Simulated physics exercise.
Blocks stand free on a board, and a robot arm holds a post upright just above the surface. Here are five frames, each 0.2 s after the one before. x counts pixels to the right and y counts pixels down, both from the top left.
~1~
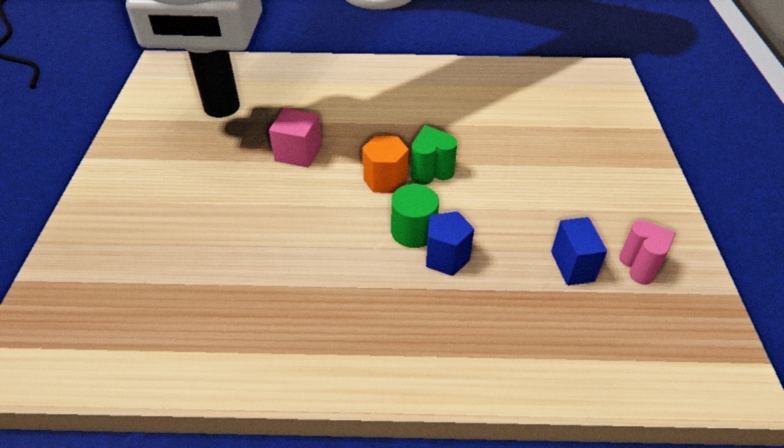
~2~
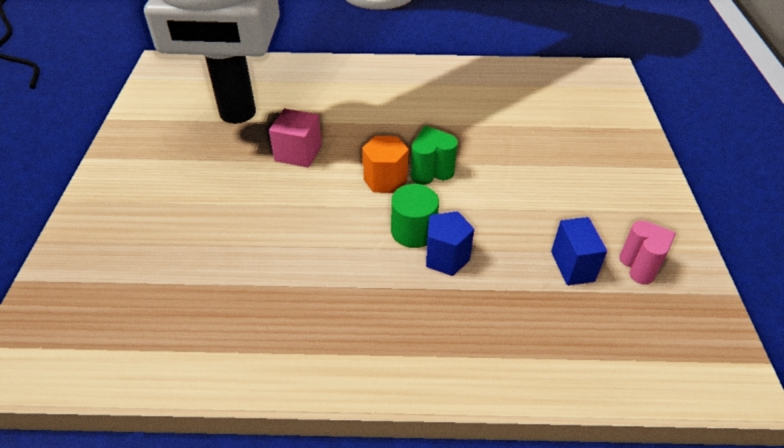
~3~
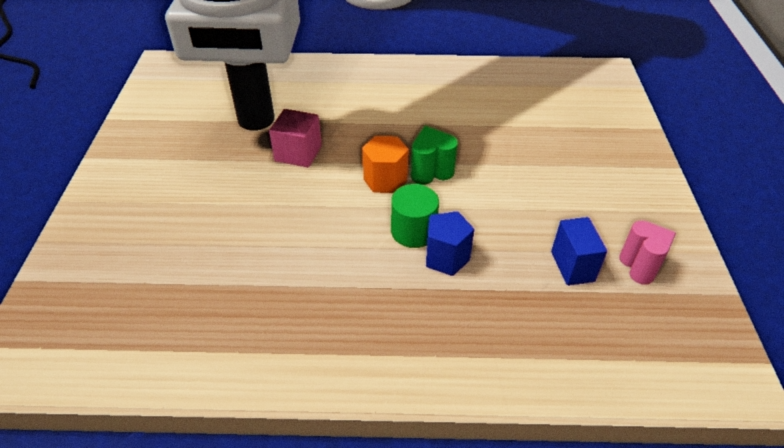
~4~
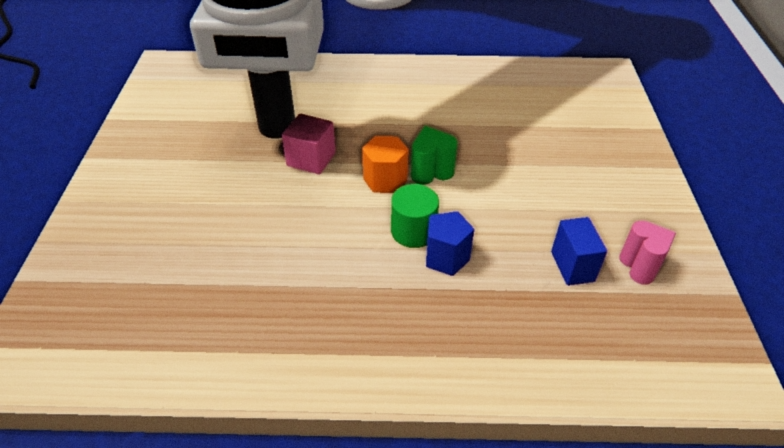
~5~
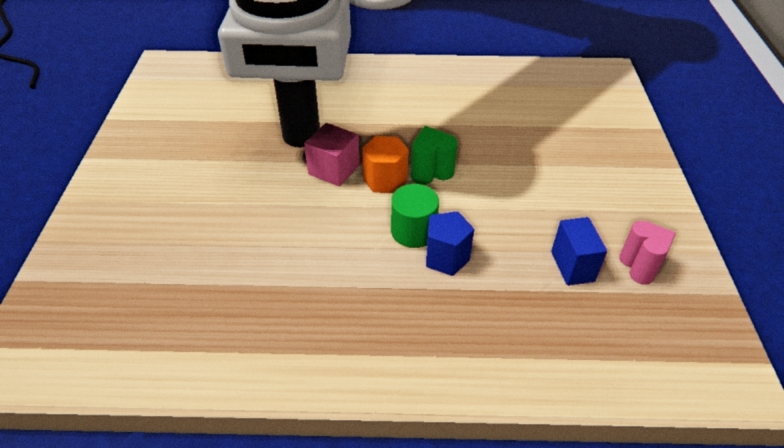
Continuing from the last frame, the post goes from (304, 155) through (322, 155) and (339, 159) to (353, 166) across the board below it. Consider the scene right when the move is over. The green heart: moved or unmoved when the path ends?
It is shoved along.
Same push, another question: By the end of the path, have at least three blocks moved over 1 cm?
Final answer: Yes.
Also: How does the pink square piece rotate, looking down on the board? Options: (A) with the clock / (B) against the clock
The one that fits is A, with the clock.
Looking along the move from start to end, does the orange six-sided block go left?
The answer is no.
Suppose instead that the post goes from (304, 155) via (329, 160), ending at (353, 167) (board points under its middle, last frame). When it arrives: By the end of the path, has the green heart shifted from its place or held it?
That block is shifted.
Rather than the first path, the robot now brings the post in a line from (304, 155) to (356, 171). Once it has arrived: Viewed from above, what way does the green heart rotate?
From the top: Counterclockwise.
On the path given first. Halfway along, post (329, 137); pink square piece (355, 143), turned 20° clockwise; orange six-sided block (398, 153).
At the end, post (352, 147); pink square piece (379, 153), turned 20° clockwise; orange six-sided block (421, 165), turned 15° clockwise; green heart (448, 145), turned 60° anticlockwise.
